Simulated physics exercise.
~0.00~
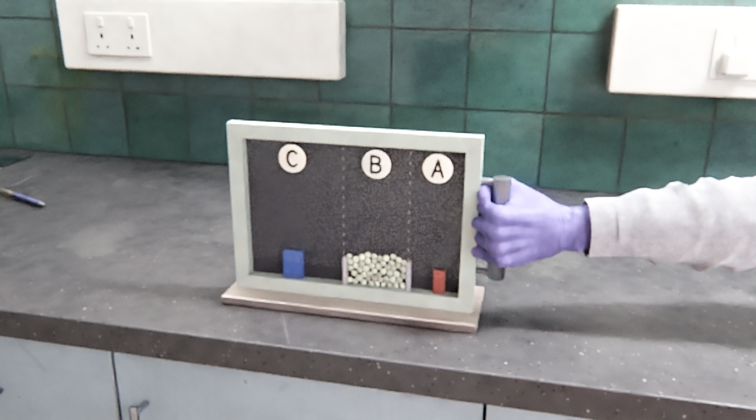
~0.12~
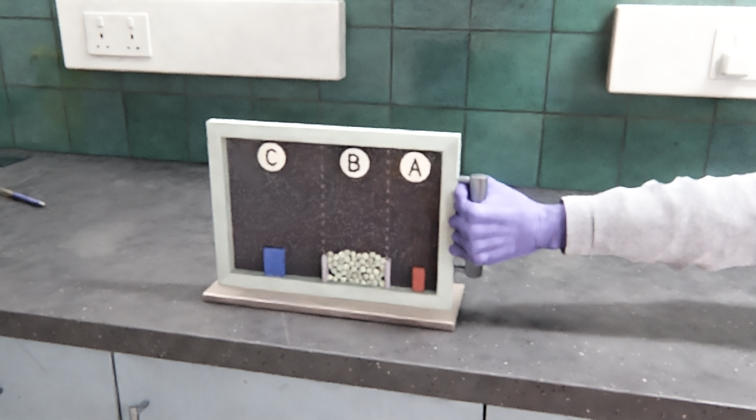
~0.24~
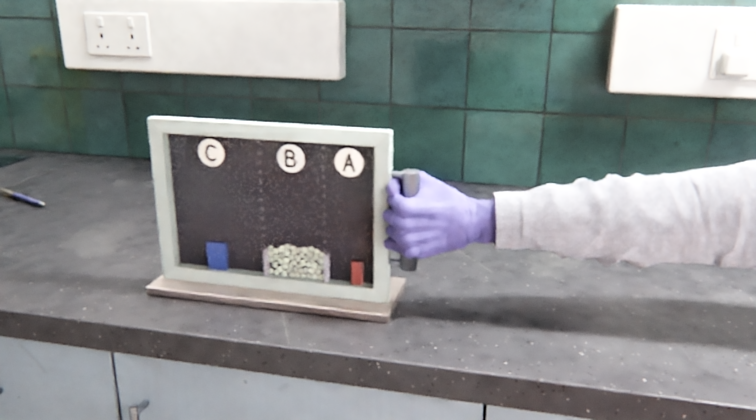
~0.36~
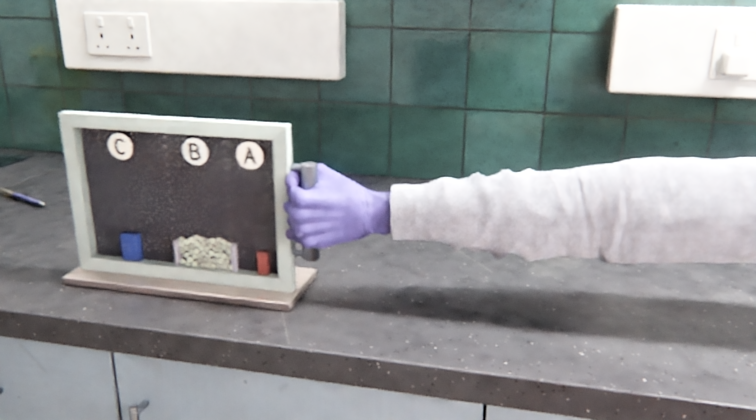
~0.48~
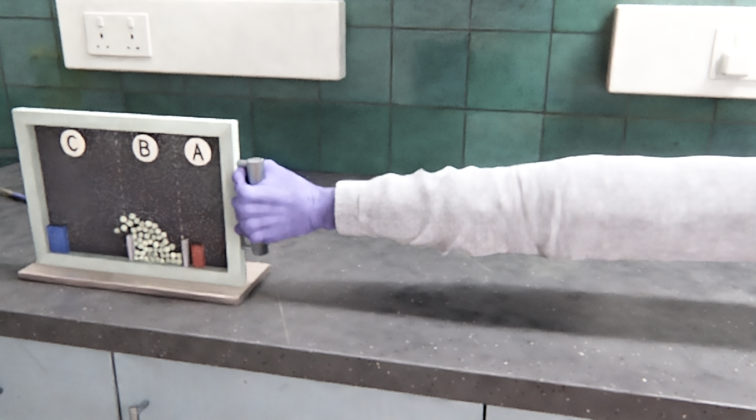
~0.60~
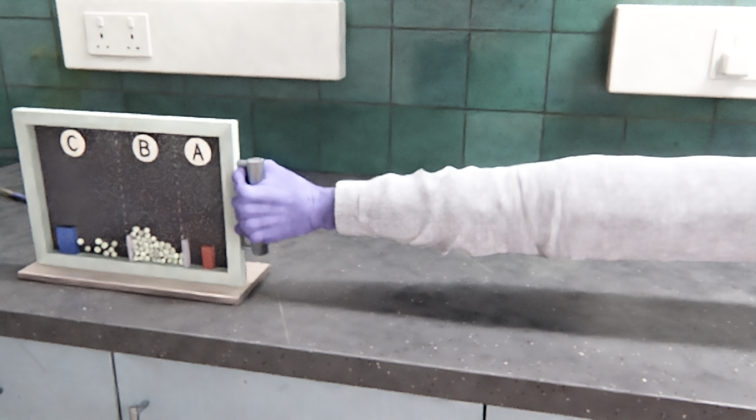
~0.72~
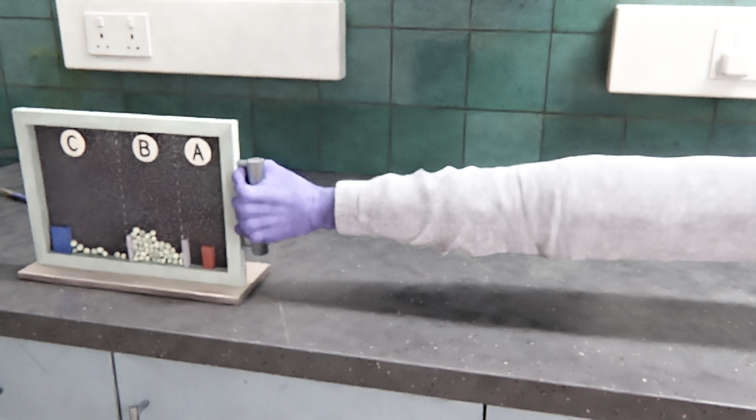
A framed case slides left in a gloved hand and stops, spilling some beads toward C.
